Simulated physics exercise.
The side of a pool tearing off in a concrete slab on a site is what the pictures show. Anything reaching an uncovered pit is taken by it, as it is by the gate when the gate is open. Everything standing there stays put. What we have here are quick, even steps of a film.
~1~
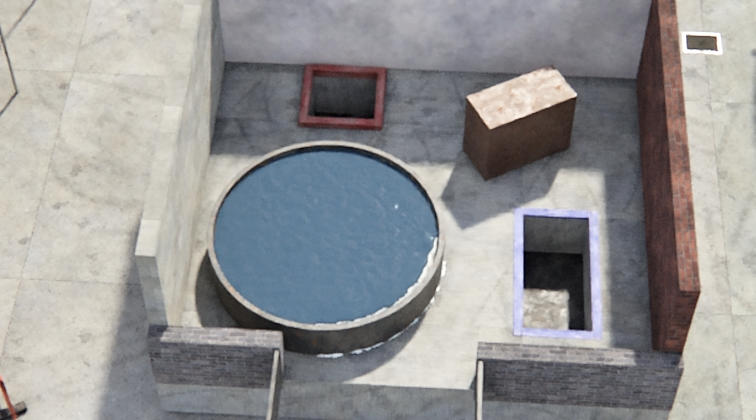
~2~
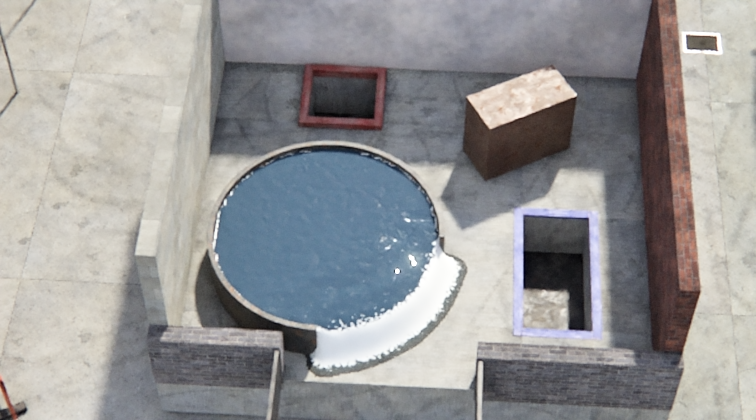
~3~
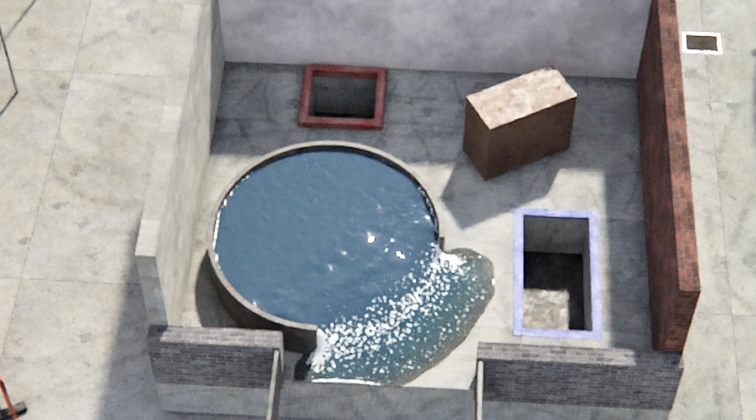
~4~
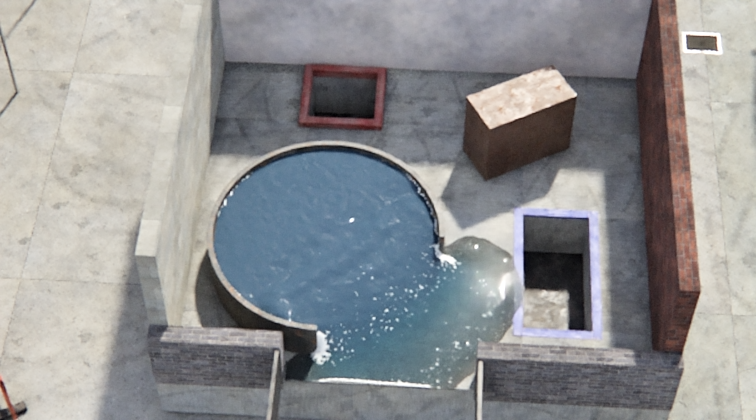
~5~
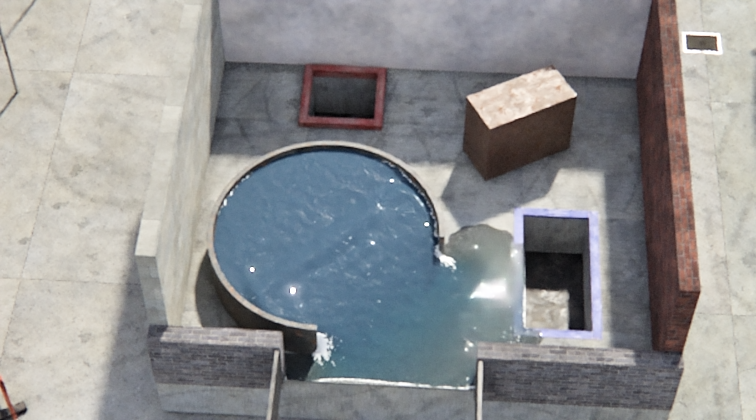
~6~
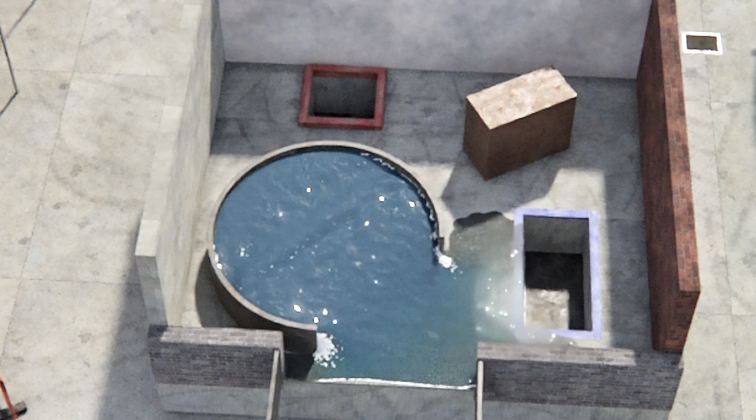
Water bursts through the round pool's torn side and spreads right across the concrete slab.
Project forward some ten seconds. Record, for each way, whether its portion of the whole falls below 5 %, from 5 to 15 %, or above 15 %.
In order: The gate claims a heavy share - exceeding fifteen per cent. The blue pit claims a heavy share - exceeding fifteen per cent. The red pit claims a light share - short of five per cent.
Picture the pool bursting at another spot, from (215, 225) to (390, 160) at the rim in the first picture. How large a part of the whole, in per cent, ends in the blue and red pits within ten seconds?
Estimates in per cent: Blue 8, red 30.
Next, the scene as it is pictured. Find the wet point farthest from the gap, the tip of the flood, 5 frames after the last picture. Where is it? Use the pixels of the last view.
I'd say near (647, 381).
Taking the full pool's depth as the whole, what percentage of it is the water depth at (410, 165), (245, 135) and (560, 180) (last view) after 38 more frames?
I'd say around 0 per cent, then 0 per cent, then 2 per cent.
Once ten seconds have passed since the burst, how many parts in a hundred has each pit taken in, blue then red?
Approximate shares: 26 per cent and 0 per cent.
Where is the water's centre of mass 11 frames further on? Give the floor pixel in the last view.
I'd put it at around (373, 279).
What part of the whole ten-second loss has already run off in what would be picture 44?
My guess would be around 85 percent.
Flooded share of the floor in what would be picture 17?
Estimated share: Around 25 %.
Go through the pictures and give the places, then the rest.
Still water in the round pool at (326, 234), in the first picture.
Water pours out at (402, 319) and has run to a hidden place, in the second picture.
The front is at (482, 261), out from the gap at (402, 321), in the third picture.
The front is at (500, 255), out from the gap at (402, 322), in the fourth picture.
The front is at (523, 249), out from the gap at (402, 322), in the fifth picture.
The front is at (523, 228), out from the gap at (402, 322), in the sixth picture.
A moment on, water covers 20 % of the floor; the gate 11 %, the blue pit 3 %, the red pit 0 %.
Next, water covers 25 % of the floor; the gate 21 %, the blue pit 6 %, the red pit 0 %.
Then, water covers 35 % of the floor; the gate 33 %, the blue pit 12 %, the red pit 0 %.
Later, water covers 45 % of the floor; the gate 43 %, the blue pit 21 %, the red pit 0 %.
In the end, water covers 60 % of the floor; the gate 50 %, the blue pit 27 %, the red pit 0 %.
